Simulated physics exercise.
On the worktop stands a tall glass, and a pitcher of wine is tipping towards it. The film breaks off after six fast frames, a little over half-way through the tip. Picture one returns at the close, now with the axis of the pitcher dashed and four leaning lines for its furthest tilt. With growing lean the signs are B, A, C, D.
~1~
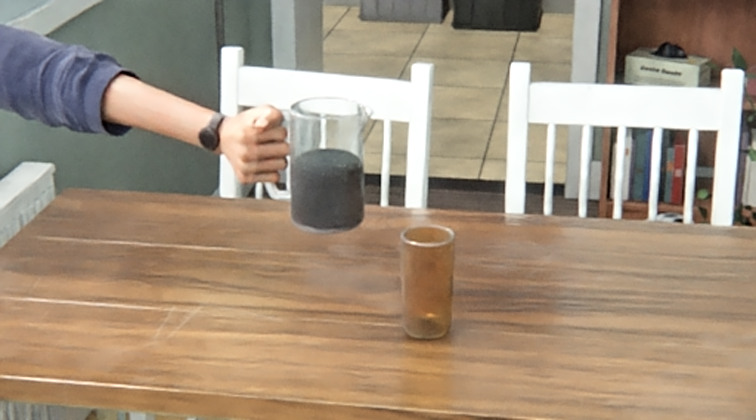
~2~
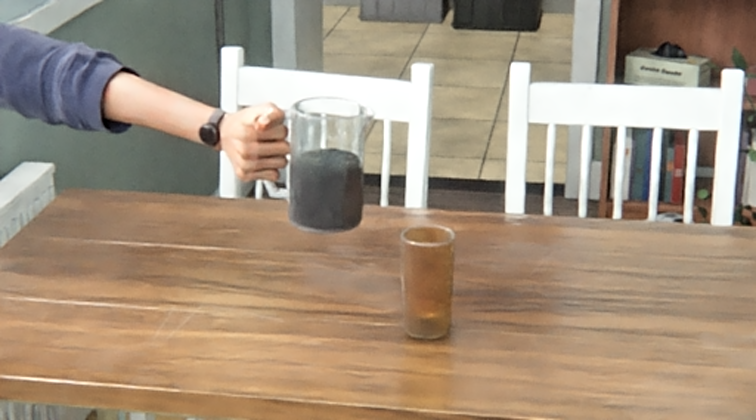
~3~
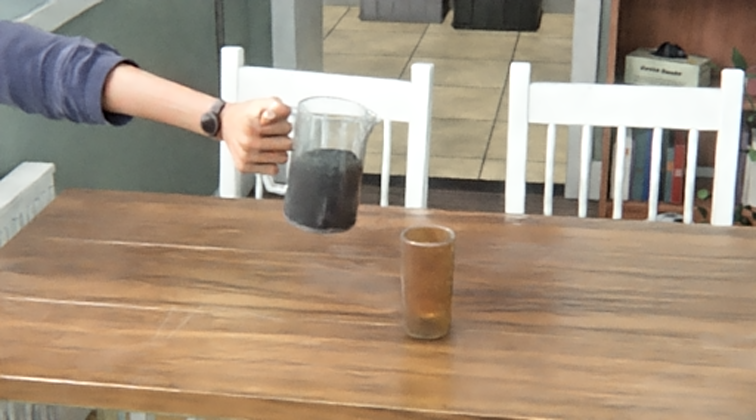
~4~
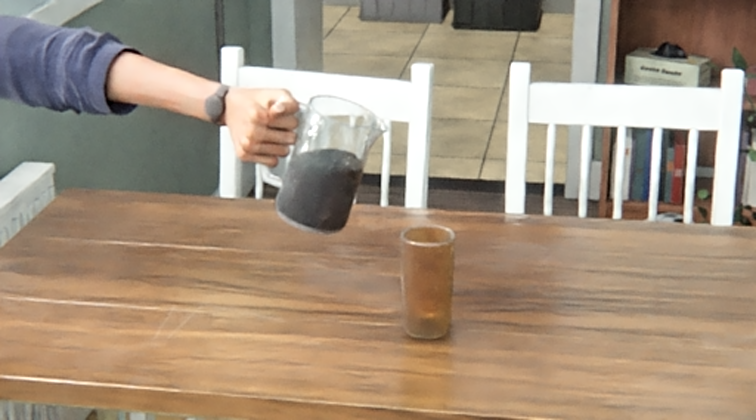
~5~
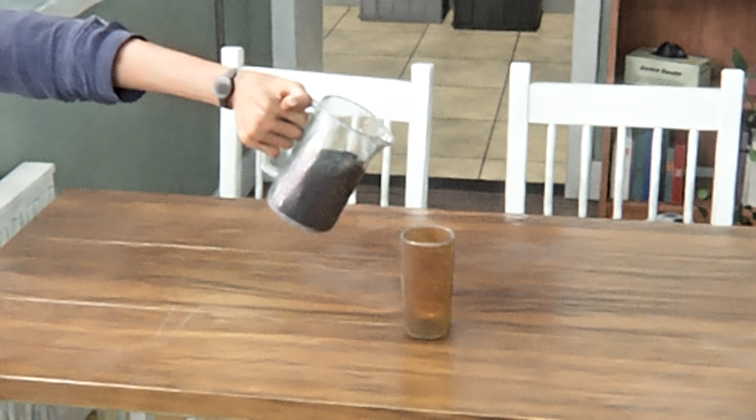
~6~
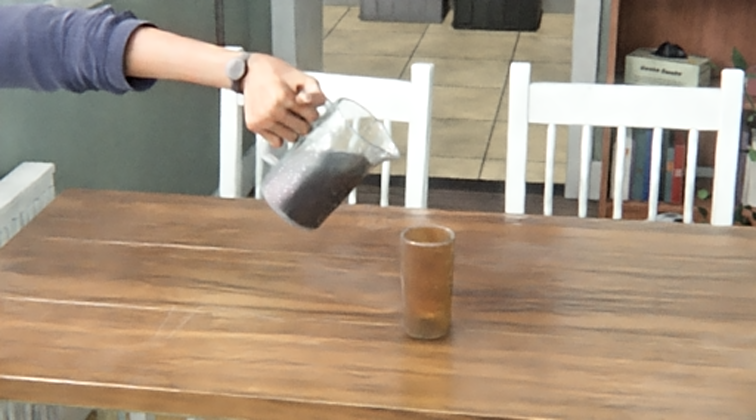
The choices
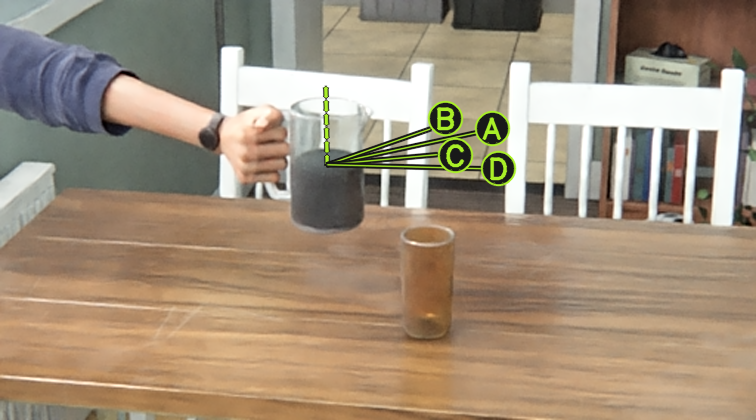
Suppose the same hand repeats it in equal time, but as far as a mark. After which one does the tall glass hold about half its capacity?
A beats the others.
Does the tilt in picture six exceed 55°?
No.
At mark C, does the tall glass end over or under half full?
Over half.
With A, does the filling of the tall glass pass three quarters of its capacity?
No, less.
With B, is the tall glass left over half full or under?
Under half.
In lime, A at (476, 132); B at (430, 129); C at (437, 154); D at (481, 168).
For mark A, the tall glass ends with about 50 % of what it can hold.
For mark B, the tall glass ends with about 27 % of what it can hold.
For mark C, the tall glass ends with about 75 % of what it can hold.
For mark D, the tall glass ends with about 97 % of what it can hold.
